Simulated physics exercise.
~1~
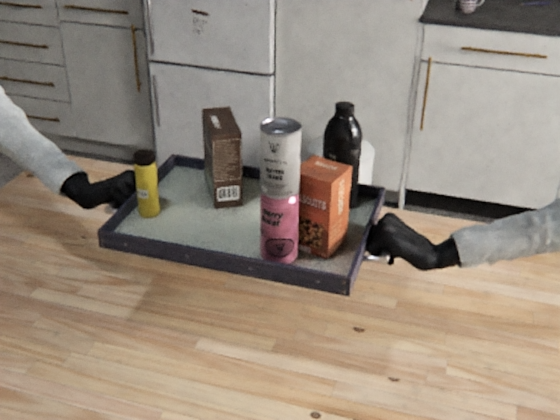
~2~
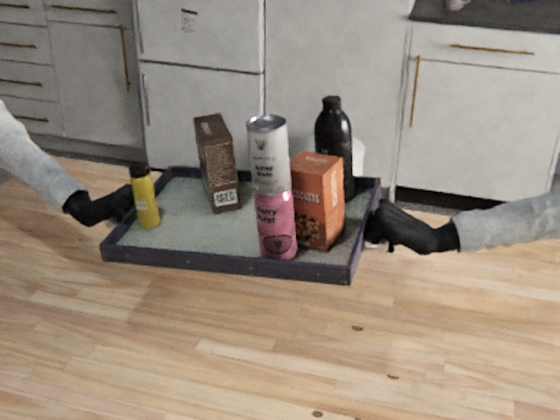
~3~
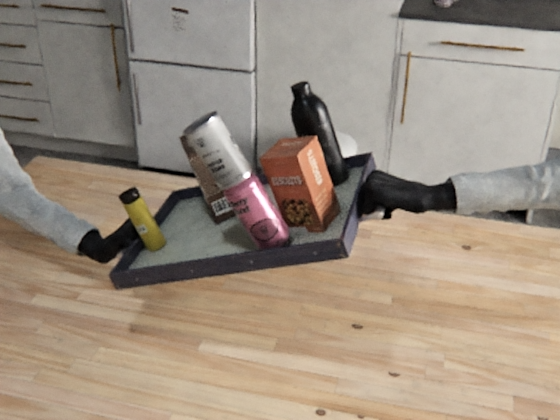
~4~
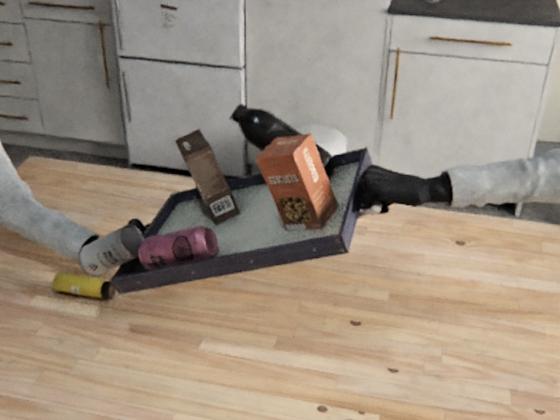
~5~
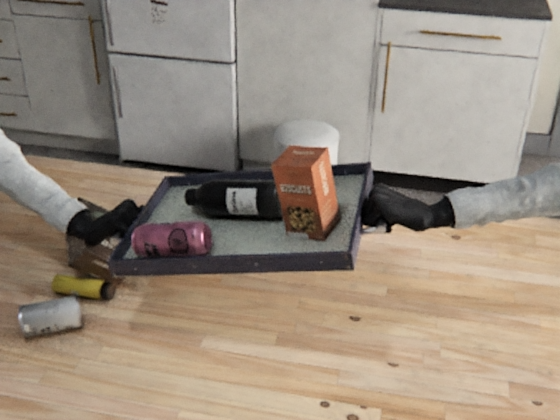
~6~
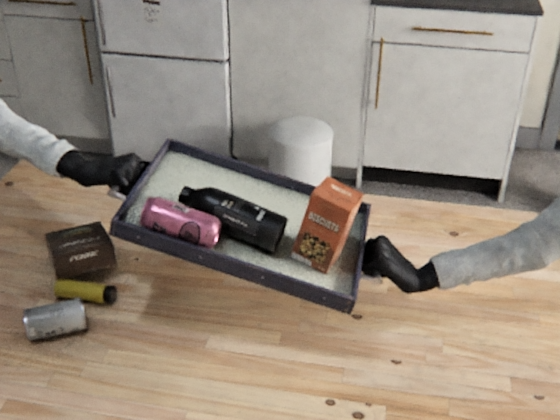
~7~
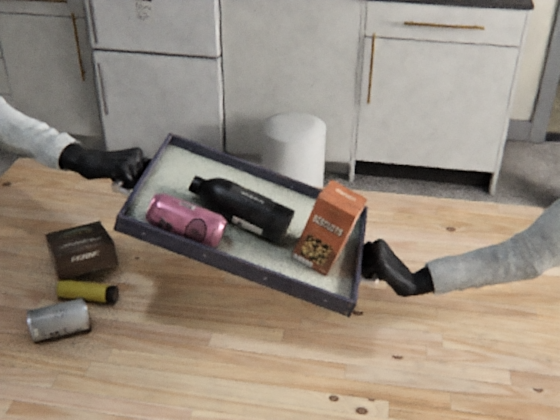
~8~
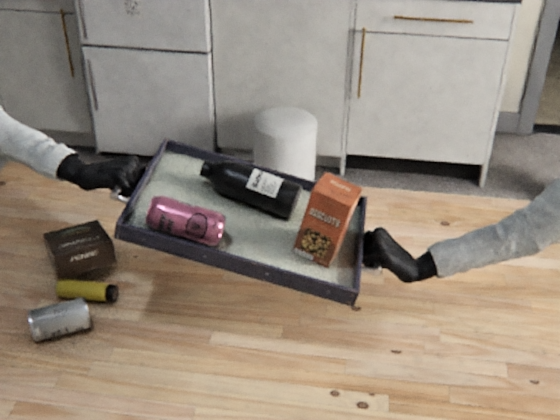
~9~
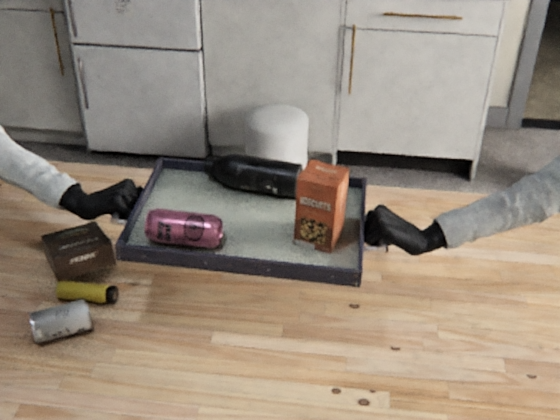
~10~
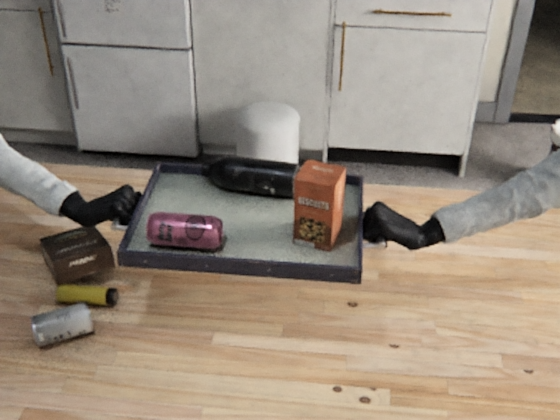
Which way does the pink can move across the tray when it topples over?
The pink can moves to the left, ending up on its side near the left part of the tray.
